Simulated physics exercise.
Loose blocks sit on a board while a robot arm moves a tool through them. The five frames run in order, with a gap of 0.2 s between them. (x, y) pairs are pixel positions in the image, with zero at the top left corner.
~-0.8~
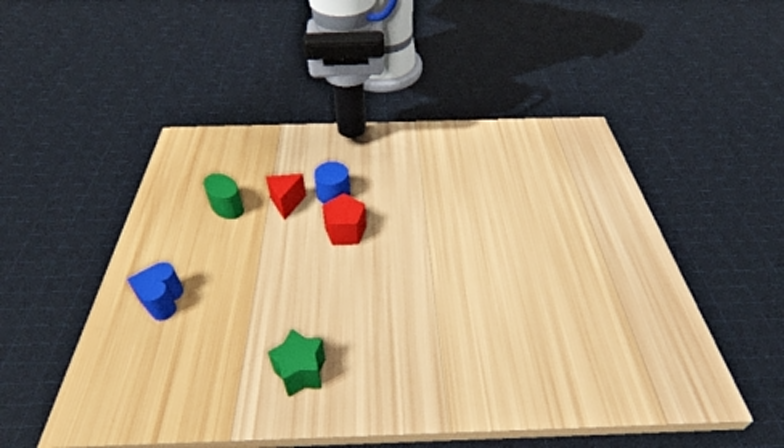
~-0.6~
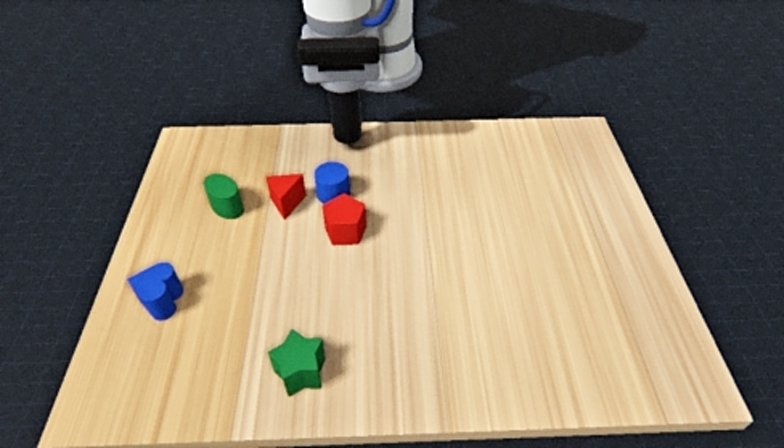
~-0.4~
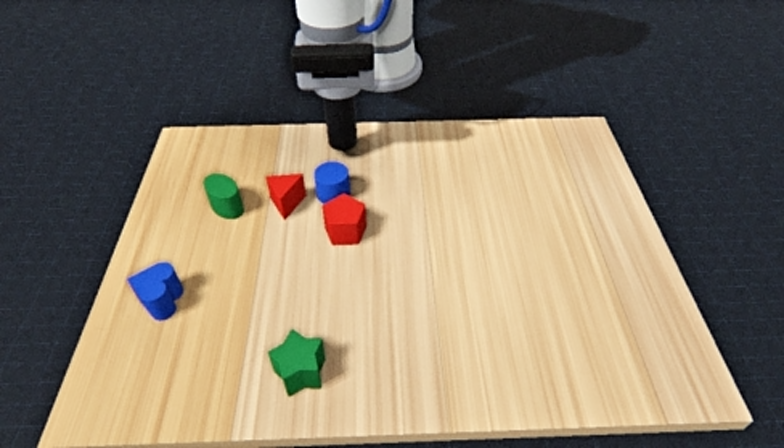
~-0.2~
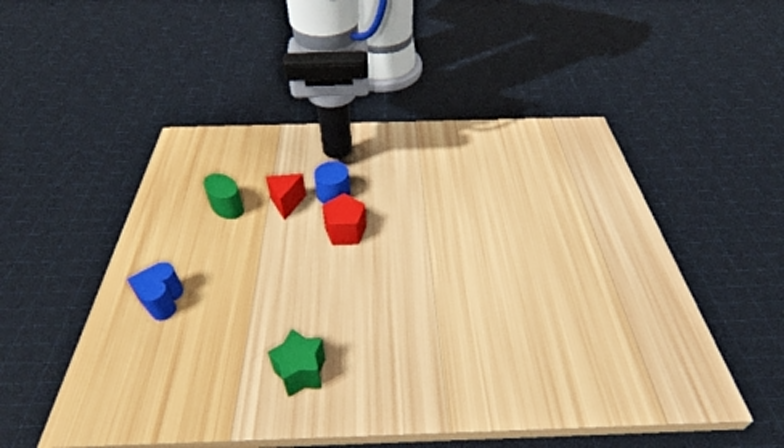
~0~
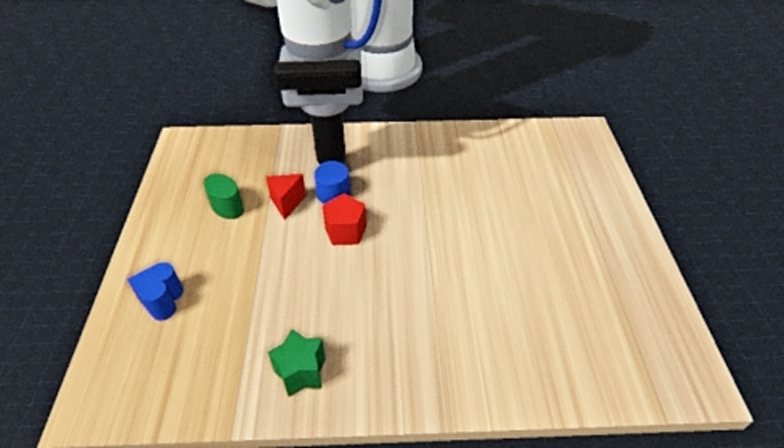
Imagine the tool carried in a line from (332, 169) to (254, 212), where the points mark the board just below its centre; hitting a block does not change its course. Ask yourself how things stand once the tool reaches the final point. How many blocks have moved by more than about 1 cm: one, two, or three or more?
My forecast: 1.
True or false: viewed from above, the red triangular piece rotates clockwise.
Verdict: False.
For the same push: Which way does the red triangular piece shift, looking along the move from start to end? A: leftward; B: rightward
Answer: A.
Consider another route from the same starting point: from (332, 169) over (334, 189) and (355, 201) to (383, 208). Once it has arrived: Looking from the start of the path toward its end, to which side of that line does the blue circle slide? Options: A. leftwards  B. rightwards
My answer is option B.
The first path, step by step. One third of the way, tool at (305, 173); blue circle at (329, 175).
Two thirds of the way, tool at (279, 187); red triangular piece at (267, 195); blue circle at (329, 175).
At the end, tool at (251, 202); green oval block at (216, 185); red triangular piece at (252, 210), turned 20° anticlockwise; blue circle at (329, 175); red pentagon unmoved.
